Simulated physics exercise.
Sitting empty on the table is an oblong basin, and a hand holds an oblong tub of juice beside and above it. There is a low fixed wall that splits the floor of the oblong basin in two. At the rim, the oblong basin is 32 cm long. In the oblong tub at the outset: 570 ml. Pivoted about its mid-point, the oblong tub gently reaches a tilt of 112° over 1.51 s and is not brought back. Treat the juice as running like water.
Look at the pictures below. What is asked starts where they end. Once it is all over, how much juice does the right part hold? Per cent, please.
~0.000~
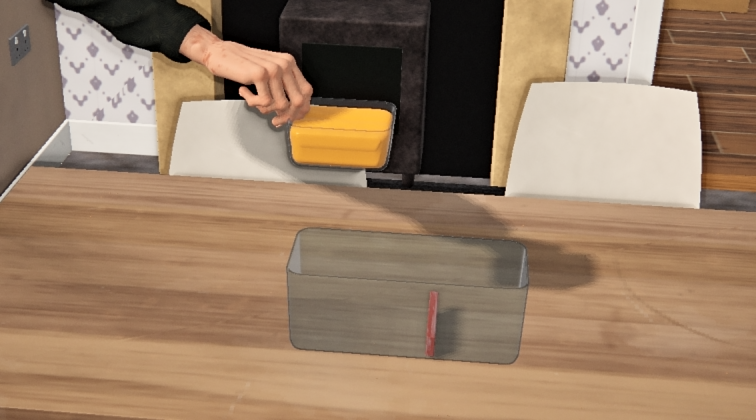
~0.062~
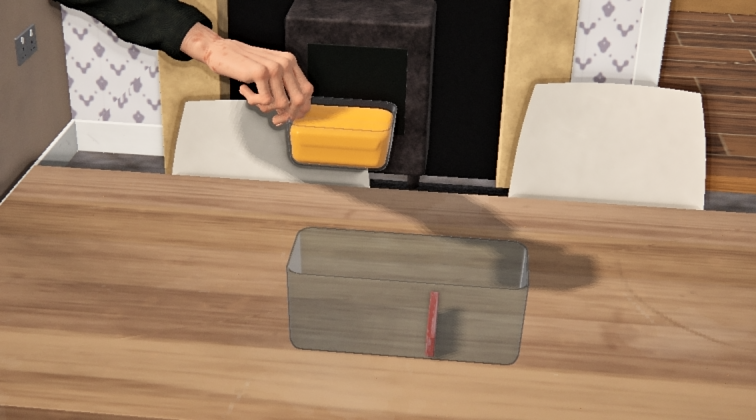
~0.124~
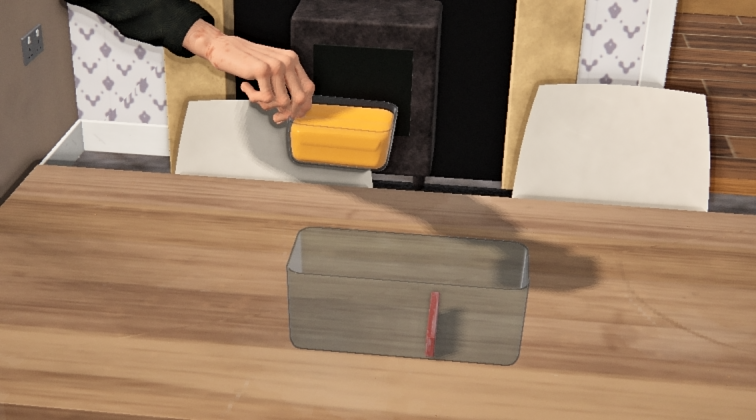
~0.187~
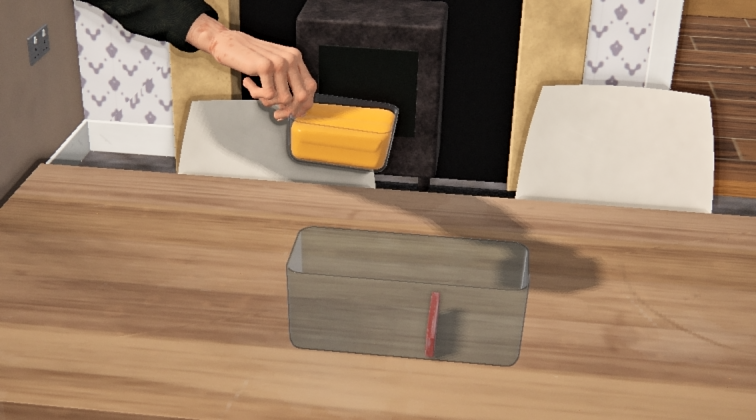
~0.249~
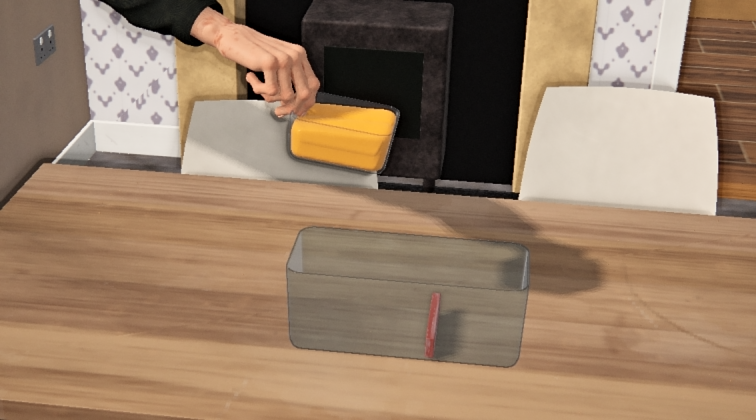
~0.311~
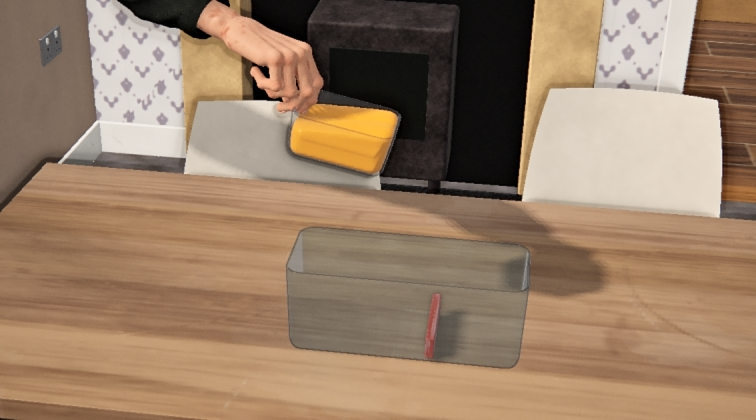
The right part holds about 59 per cent.
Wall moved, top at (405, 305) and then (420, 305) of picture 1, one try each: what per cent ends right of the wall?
Try 1: 80 %; try 2: 70 %.
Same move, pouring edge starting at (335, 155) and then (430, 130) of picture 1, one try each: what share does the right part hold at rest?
10 per cent first, 75 per cent second.
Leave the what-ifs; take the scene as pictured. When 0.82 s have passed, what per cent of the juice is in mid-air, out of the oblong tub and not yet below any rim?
40 %.
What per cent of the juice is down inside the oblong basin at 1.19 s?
Reading: Approx. 88 %.
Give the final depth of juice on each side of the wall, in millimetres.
Left part: About 10 mm; right part: About 24 mm.
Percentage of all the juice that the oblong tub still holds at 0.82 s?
I'd put it near 32 percent.
Then, 0.82 s in, the tilt is 64° and 33 per cent is still to pour, 5 is left of the wall and 22 right of it.
Then, 1.19 s in, the tilt is 100° and 4 per cent is still to pour, 25 is left of the wall and 62 right of it.
Then, 1.59 s in, the tilt is 112° and 0 per cent is still to pour, 39 is left of the wall and 59 right of it.
Then, 2.01 s in, the tilt is 112° and 0 per cent is still to pour, 39 is left of the wall and 59 right of it.
Finally, 39 per cent lies left of the wall, 59 right of it and 2 outside.
